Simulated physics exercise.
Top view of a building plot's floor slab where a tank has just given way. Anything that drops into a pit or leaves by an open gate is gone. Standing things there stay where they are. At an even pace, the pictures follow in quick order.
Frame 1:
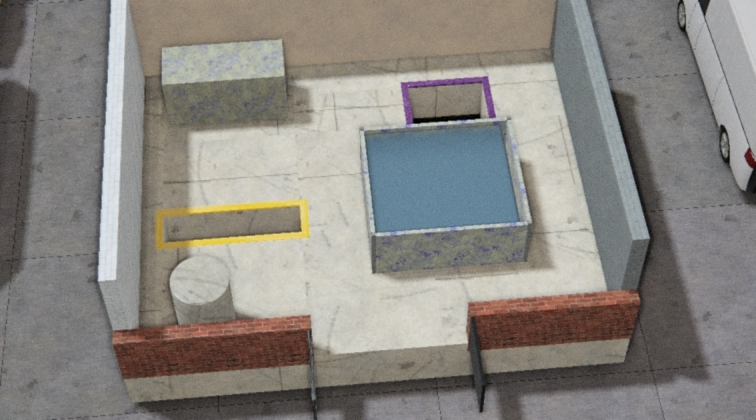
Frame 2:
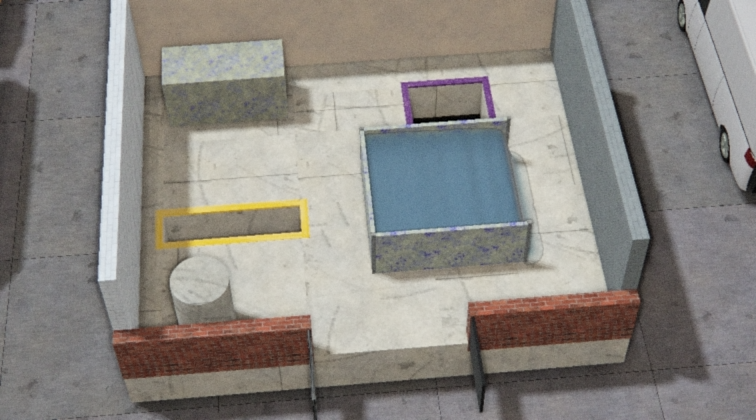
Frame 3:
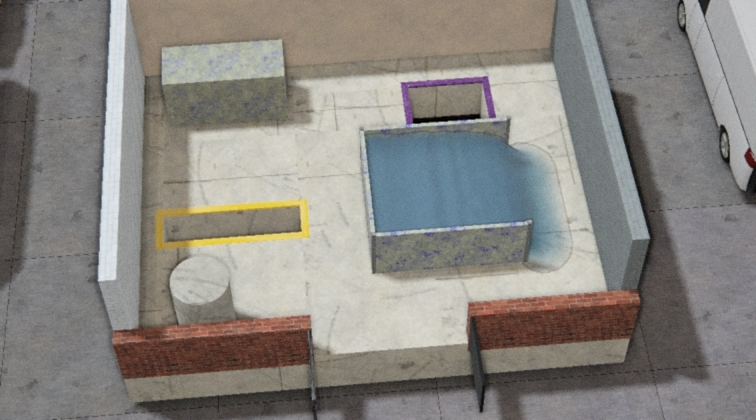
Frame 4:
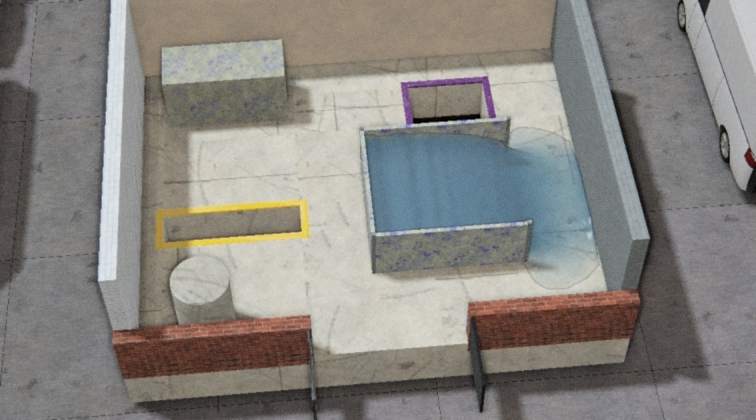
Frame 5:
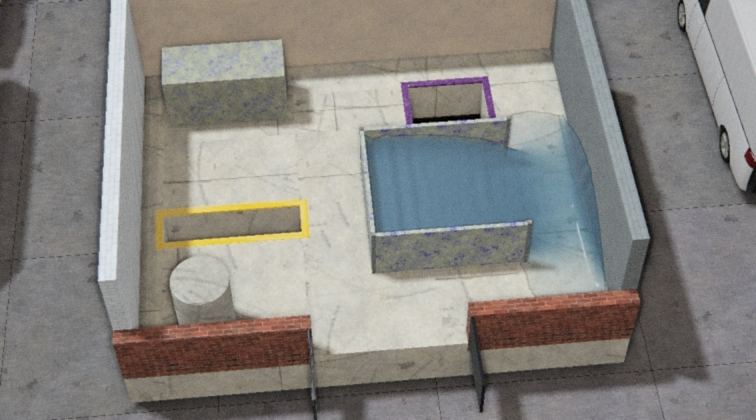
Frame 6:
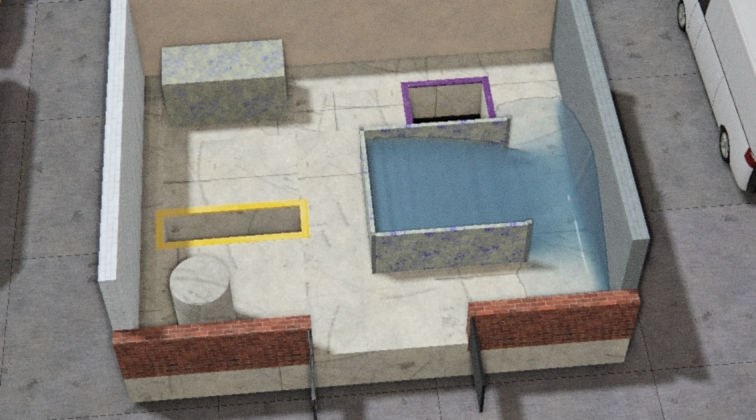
A square tank of still blue water on a walled concrete floor lost its right side, and the water poured out through the gap, spread across the floor and ran up against the right-hand wall.
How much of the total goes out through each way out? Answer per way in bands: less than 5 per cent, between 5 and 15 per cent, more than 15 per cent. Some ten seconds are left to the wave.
Going out through each: The gate, between 5 and 15 per cent; the yellow pit, more than 15 per cent; the purple pit, more than 15 per cent.
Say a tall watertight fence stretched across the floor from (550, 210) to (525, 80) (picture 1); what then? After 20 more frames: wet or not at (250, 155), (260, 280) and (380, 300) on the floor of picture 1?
Taking the three spots in the order asked, they are bone-dry, waterlogged and waterlogged.
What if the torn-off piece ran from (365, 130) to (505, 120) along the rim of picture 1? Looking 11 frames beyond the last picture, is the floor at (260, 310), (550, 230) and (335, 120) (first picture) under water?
Well, the first is missed by the spill, the next missed by the spill, the last hit by the spill.
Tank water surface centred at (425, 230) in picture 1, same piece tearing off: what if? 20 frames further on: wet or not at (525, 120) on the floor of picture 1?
Result: Inundated.
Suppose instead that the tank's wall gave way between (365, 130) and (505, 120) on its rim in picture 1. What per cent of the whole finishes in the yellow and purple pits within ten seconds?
Yellow 10 %, purple 65 %.
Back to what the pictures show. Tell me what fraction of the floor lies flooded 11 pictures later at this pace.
I reckon 35 per cent or so.
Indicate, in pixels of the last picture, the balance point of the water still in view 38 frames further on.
My guess is about (410, 204).
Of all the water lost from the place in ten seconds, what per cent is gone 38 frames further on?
My estimate is roughly 60 percent.
A moment on, water covers 20 % of the floor; the gate 0 %, the yellow pit 0 %, the purple pit 0 %.
Next, water covers 35 % of the floor; the gate 0 %, the yellow pit 0 %, the purple pit 1 %.
Then, water covers 70 % of the floor; the gate 1 %, the yellow pit 0 %, the purple pit 8 %.
Later, water covers 90 % of the floor; the gate 5 %, the yellow pit 8 %, the purple pit 17 %.
In the end, water covers 95 % of the floor; the gate 8 %, the yellow pit 17 %, the purple pit 24 %.
